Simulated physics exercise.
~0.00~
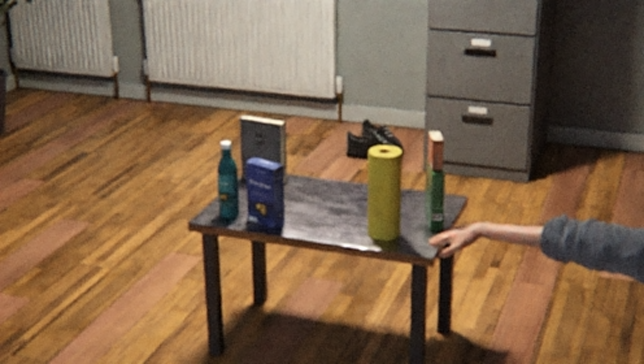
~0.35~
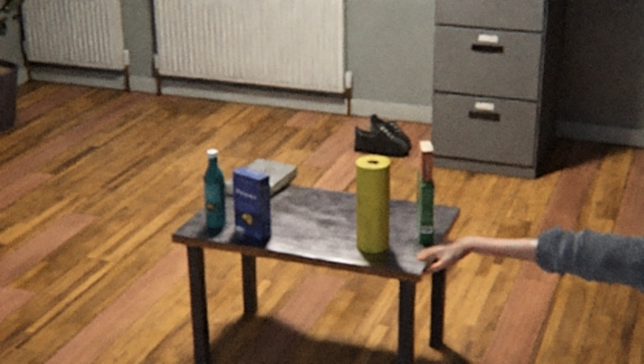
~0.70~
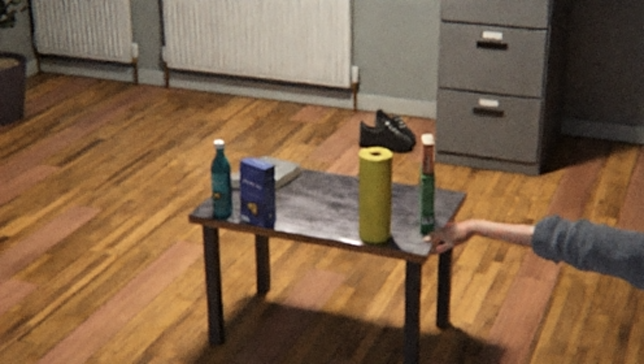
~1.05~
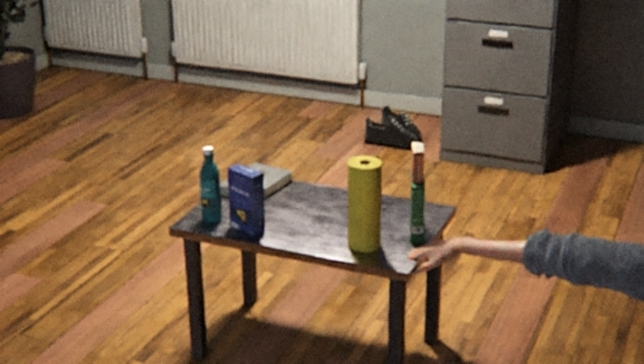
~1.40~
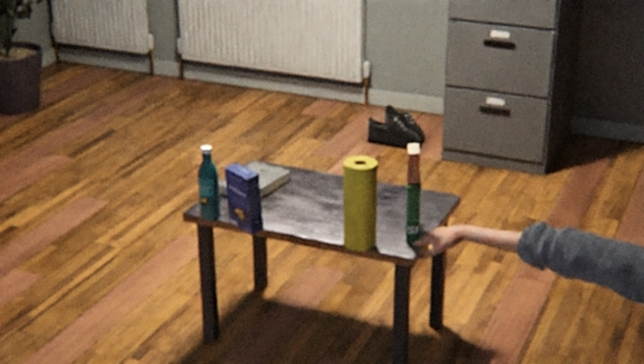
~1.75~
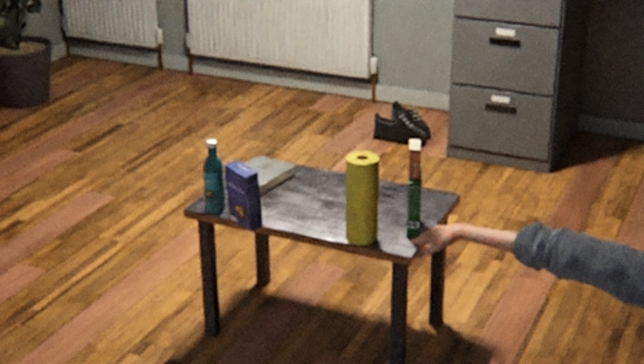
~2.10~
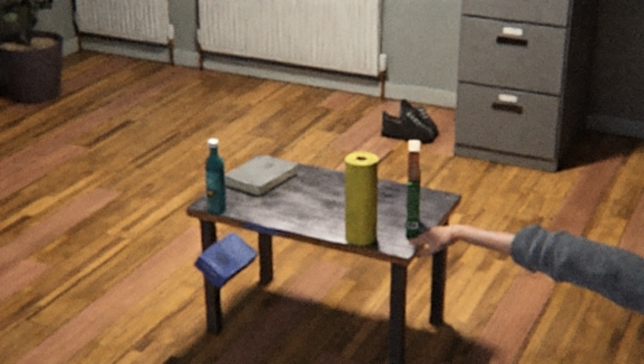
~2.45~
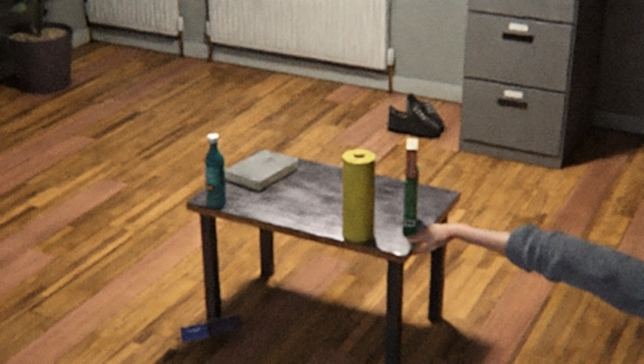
A small dark table stands on a wooden floor, seen from slightly above, with radiators and a grey filing cabinet behind it. A turquoise bottle, a blue packet and an upright grey book are at its left, with a tall yellow roll and a slim green item at its right. A hand at the right corner jolts the table towards us and back, and the grey book falls flat. As the shoving repeats, the blue packet tips over the near edge and drops to the floor. The bottle, roll and green item end still upright, beside the flat book.
